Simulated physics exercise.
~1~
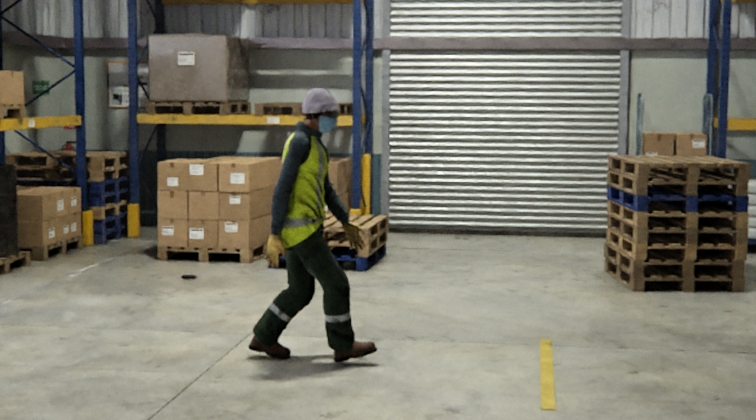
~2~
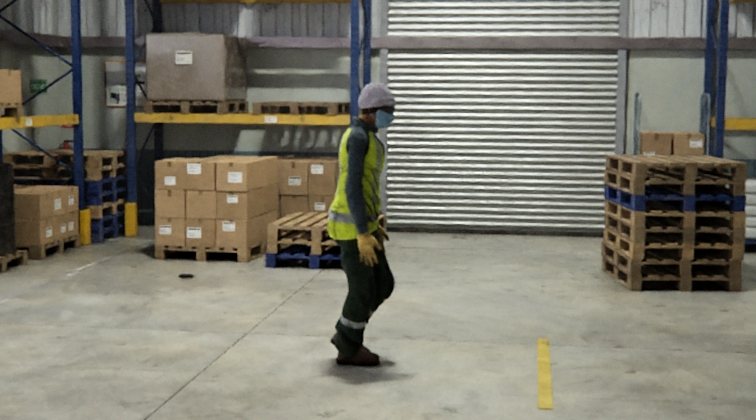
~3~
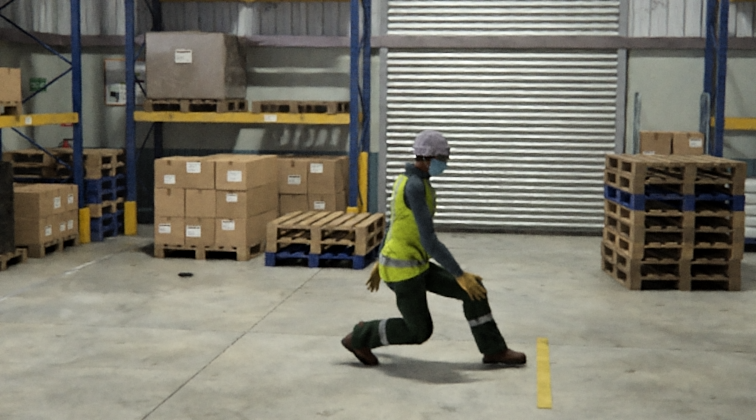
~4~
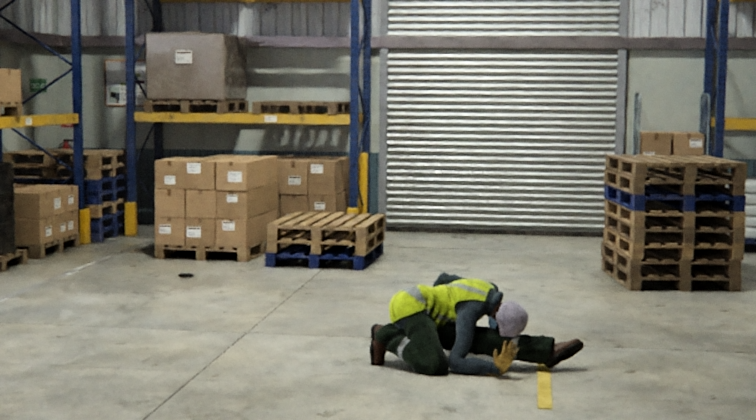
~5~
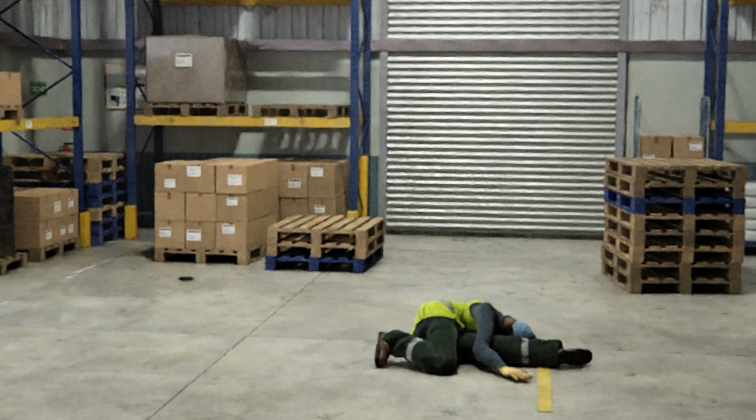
In a warehouse, a masked worker walks right, slips down and slumps before the yellow strip.
